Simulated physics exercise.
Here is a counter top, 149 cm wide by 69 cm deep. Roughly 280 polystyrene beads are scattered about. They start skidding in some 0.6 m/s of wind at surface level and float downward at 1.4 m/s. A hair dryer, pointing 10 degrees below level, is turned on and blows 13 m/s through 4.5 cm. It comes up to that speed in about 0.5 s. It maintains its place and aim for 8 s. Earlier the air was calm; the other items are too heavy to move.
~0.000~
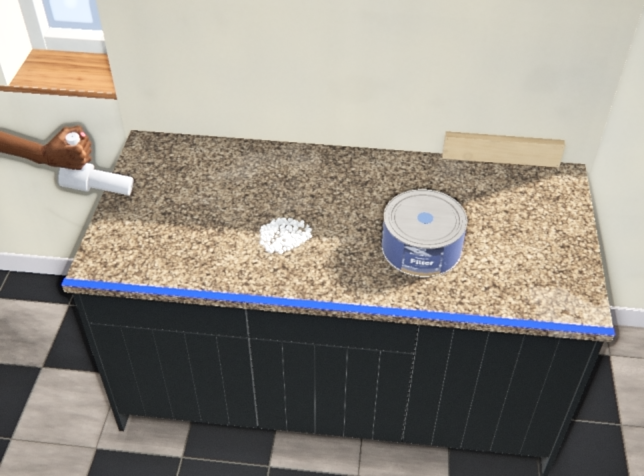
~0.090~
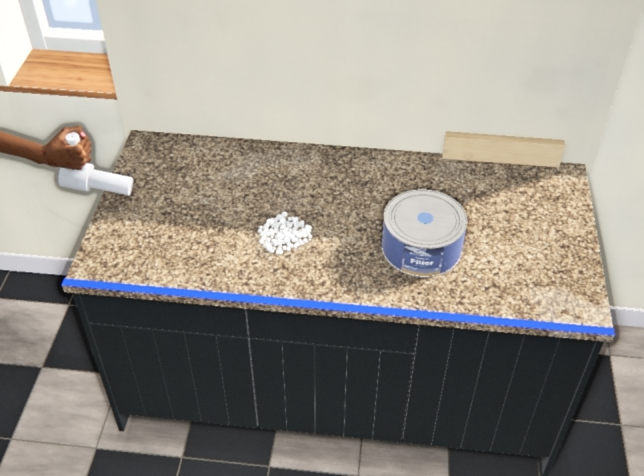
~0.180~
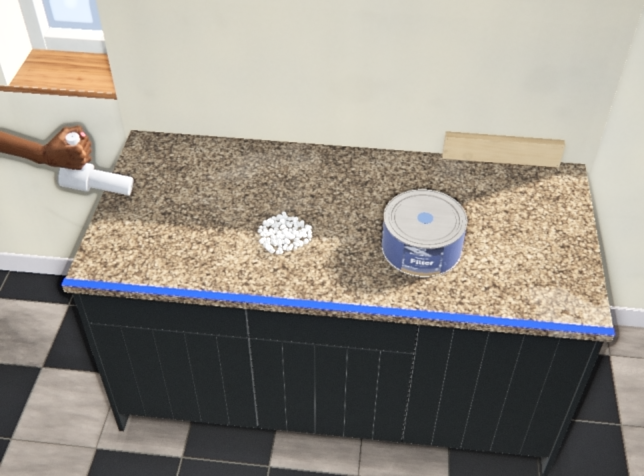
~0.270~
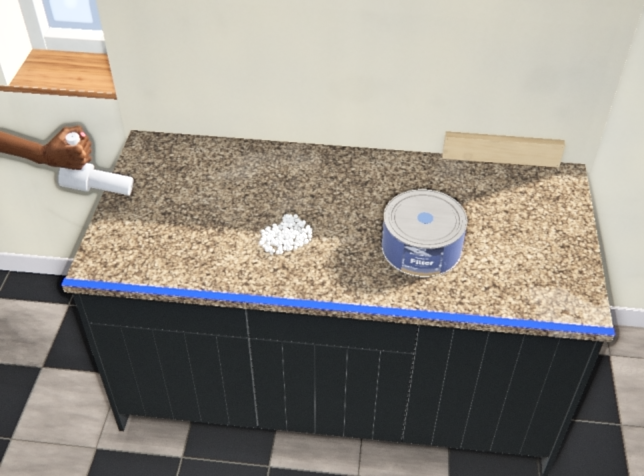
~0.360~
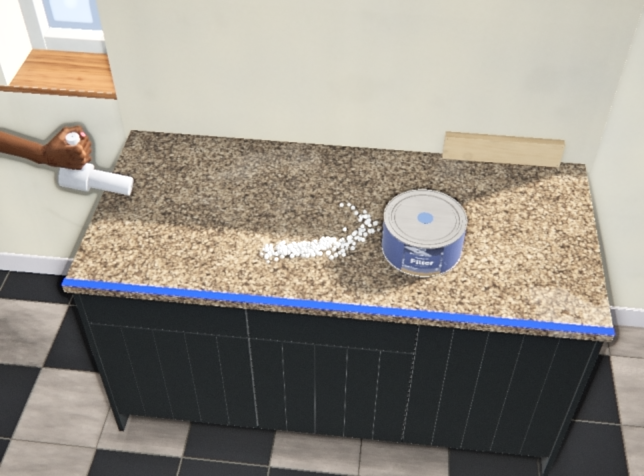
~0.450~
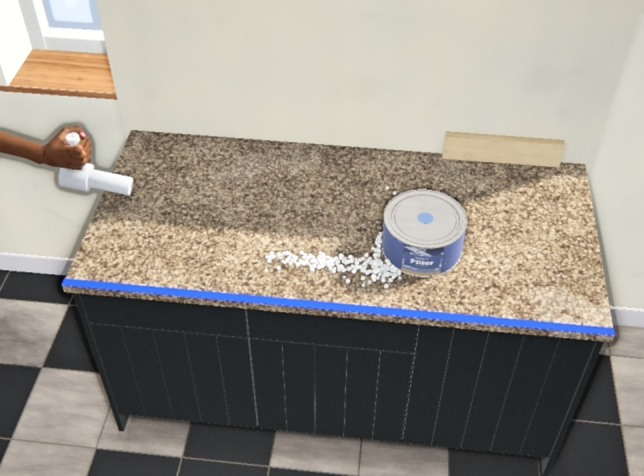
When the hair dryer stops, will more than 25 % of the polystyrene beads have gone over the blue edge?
Beyond one in four.
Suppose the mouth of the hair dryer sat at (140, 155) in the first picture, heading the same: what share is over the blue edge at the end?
Then about 80 %.
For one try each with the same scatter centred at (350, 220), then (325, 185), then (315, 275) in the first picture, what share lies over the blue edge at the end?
It goes 25 %, then 0 %, then 100 %.
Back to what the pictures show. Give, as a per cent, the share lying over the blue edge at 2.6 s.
Close to 90 %.
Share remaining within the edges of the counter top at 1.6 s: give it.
I'd put it near 0 per cent.
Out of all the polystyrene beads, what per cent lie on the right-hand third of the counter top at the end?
0 %.
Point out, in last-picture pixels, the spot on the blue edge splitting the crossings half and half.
Around (431, 319).
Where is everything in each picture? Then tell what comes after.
In the first frame, the middle of the polystyrene beads is near (282, 235), none has stirred yet and the mouth of the hair dryer is at (131, 187).
In the second frame, the middle of the polystyrene beads is near (283, 232), none has stirred yet and the blue edge is centred on (331, 310).
In the third frame, the middle of the polystyrene beads is near (285, 233), none has stirred yet, the top of a large tin is at (425, 218) and the top of a board is at (505, 138).
In the fourth frame, the middle of the polystyrene beads is near (286, 236), the farthest in sight from the hair dryer is at (310, 241) and about 10 % have left their places.
In the fifth frame, the middle of the polystyrene beads is near (312, 248), the farthest in sight from the hair dryer is at (378, 230) and about 90 % have left their places.
In the sixth frame, the middle of the polystyrene beads is near (363, 265), the farthest in sight from the hair dryer is at (400, 278) and all have left their places.
After 1.6 s, 1 % are on the move or not yet settled, 91 % are over the blue edge.
After 2.6 s, 0 % are on the move or not yet settled, 91 % are over the blue edge.
After 4.4 s, 0 % are on the move or not yet settled, 91 % are over the blue edge.
After 8.0 s, at the end, 91 % are over the blue edge.
